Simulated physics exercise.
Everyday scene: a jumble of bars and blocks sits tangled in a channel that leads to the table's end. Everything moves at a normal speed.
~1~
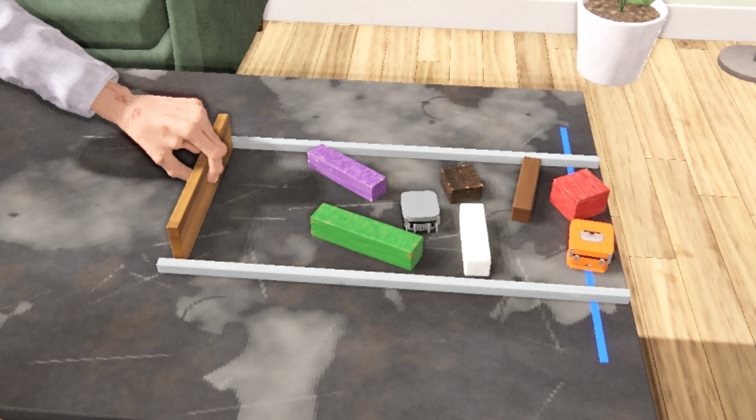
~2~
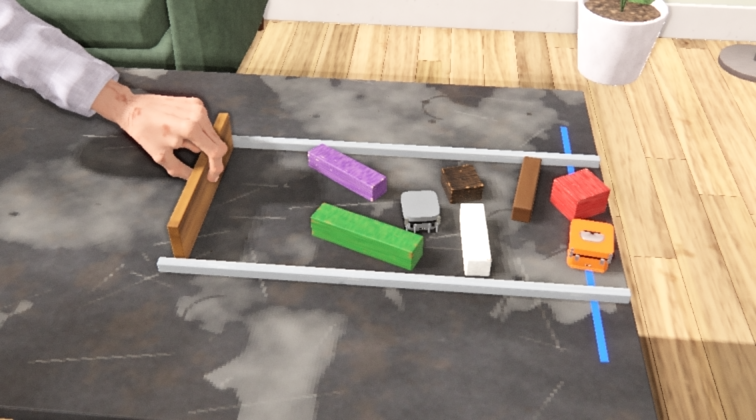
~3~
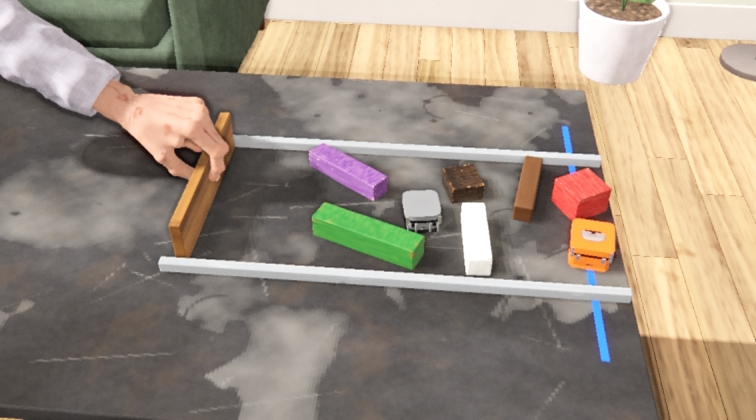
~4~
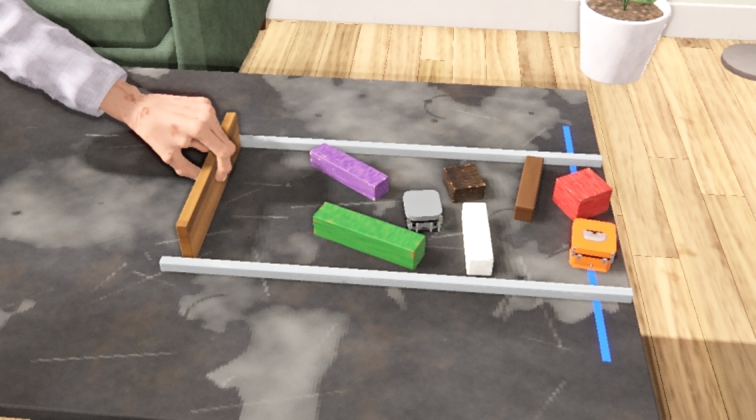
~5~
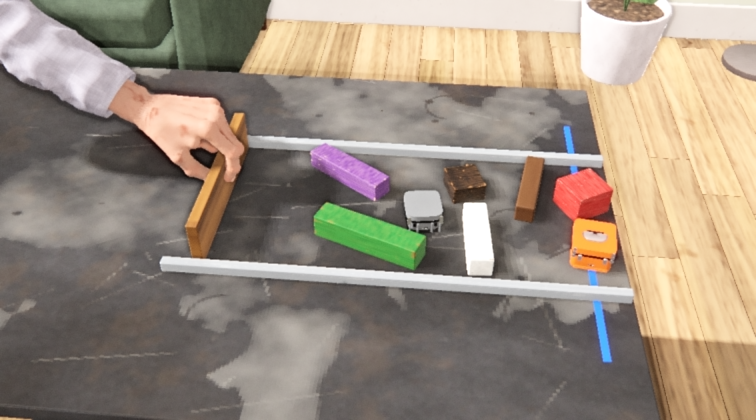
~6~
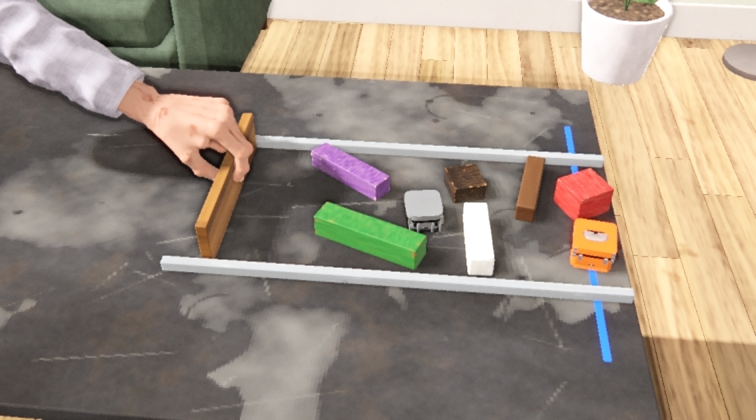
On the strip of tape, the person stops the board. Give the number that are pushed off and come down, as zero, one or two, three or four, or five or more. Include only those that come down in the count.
Five or more come down.
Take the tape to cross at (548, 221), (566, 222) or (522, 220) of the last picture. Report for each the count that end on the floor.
Try 1: 4; try 2: 4; try 3: 2.
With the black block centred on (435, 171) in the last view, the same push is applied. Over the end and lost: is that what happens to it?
Lab note: It goes off the edge.
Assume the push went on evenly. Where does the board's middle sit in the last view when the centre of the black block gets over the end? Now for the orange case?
The black block puts it at (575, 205), the orange case at (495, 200).
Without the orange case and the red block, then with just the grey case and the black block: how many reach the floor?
First 5, then 4.
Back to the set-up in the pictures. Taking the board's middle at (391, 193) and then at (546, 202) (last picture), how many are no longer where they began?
The counts are 4 and 8.
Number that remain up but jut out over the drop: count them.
I get 0.
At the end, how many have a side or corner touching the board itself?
Result: 1 in all.
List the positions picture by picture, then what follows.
The first picture shows orange case (589, 247); red block (580, 196); brown stick (527, 188); board (204, 183); tape (580, 224).
The second picture shows red block (580, 196); black block (461, 184).
The third picture shows brown stick (528, 188); purple bar (348, 171).
The fourth picture shows orange case (592, 246); green bar (369, 235).
The fifth picture shows red block (583, 195); white bar (477, 238).
The sixth picture shows orange case (593, 246); red block (583, 195); brown stick (530, 188); board (229, 183); tape (584, 223).
A little later, none off yet; orange case at rest near (593, 246); red block at rest near (583, 195); brown stick at rest near (530, 188).
Next, none off yet; orange case moving near (604, 246); red block moving near (587, 195); brown stick shifted a little near (546, 184).
When it is over, the number that fall off is five or more; down, green bar, grey case, black block, white bar, brown stick, red block and orange case.
